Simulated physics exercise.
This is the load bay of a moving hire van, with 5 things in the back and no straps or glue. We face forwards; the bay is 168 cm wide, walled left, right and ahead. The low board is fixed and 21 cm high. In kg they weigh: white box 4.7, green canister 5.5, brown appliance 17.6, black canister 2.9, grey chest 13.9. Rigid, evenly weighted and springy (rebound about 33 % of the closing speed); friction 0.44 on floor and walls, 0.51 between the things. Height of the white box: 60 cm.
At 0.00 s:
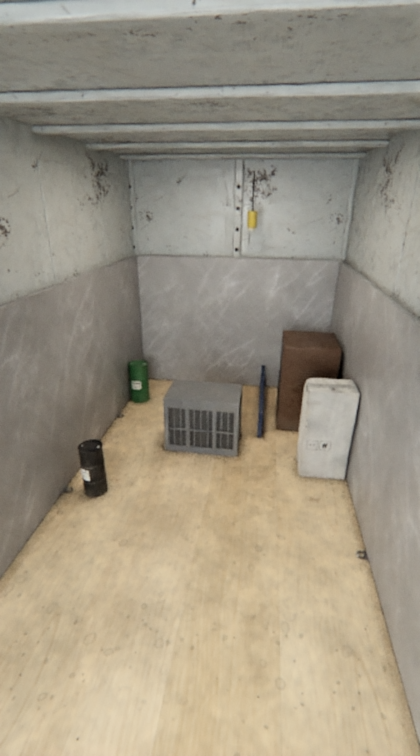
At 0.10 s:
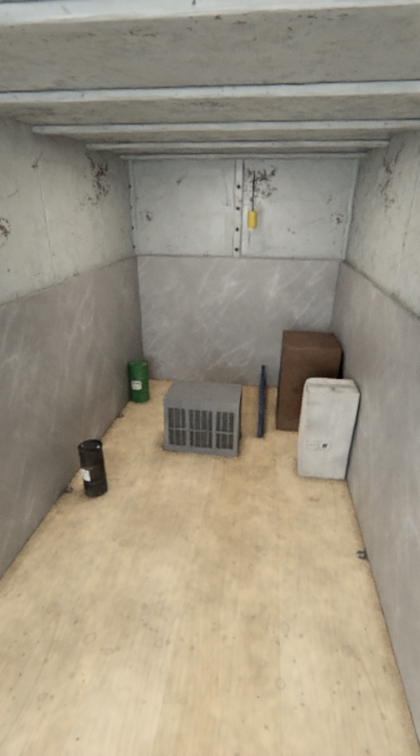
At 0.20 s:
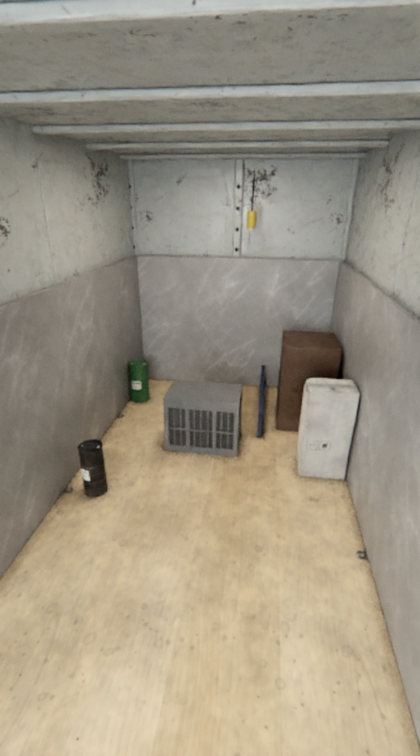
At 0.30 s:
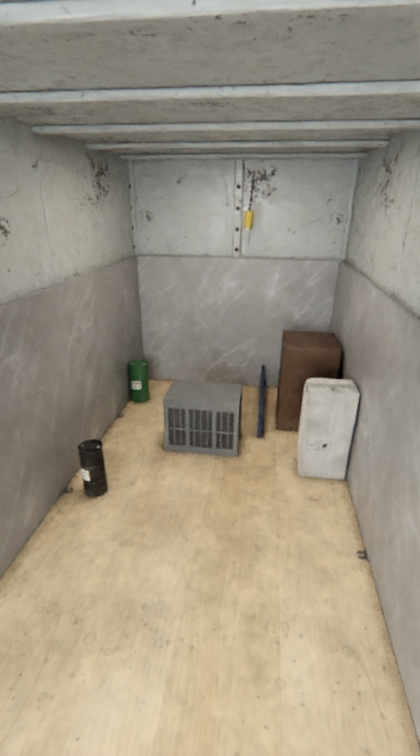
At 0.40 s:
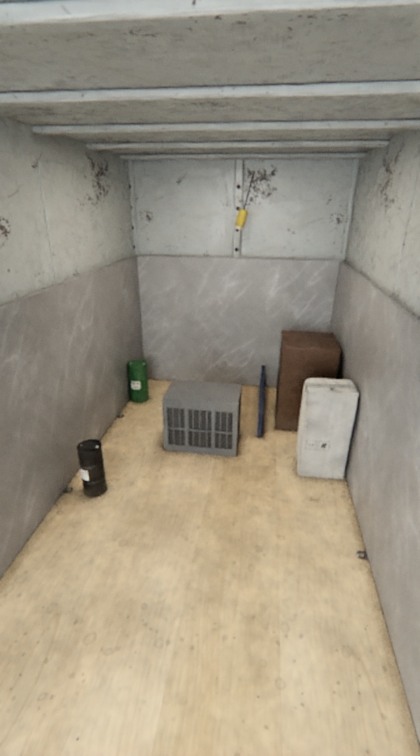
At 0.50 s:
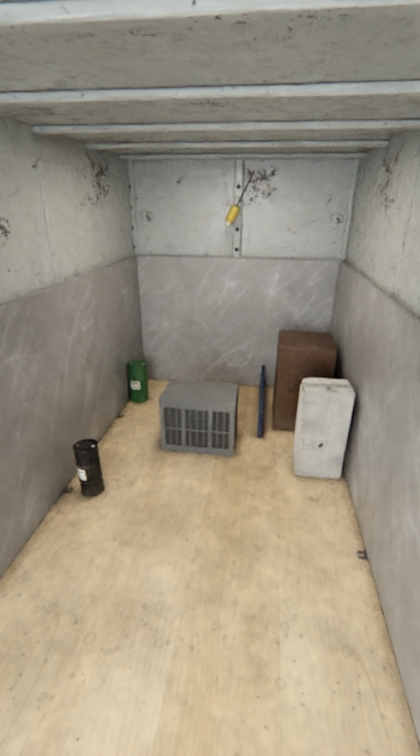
A small yellow tag hanging at the far end of the van's load bay swung gradually to the left, and then the white box, brown appliance, grey chest and black canister shifted very slightly left.
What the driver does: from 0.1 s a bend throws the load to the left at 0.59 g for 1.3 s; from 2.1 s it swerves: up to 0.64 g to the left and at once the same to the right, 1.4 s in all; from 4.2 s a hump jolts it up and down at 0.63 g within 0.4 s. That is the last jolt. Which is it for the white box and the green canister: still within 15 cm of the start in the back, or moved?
The white box gets shifted; the green canister holds its spot.
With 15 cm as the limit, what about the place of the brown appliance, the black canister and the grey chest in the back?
The brown appliance holds its spot; the black canister ends elsewhere; the grey chest gets shifted.
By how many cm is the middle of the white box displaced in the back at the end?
Some 114 cm.
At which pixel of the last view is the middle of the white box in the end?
At about (144, 458).
After 1.10 s, load feels 0.59 g left; white box leaning 5° near (252, 422); grey chest slid 46 cm; black canister leaning 15°.
After 2.50 s, load feels 0.55 g left; white box on its side near (143, 459); grey chest slid 49 cm; black canister leaning 15°.
At rest (5.1 s), tipped over in the back, white box and black canister; not toppled but over 15 cm from the start, grey chest; the other 2 in place, give or take 15 cm. In the last view, white box near (144, 458), green canister near (144, 382).
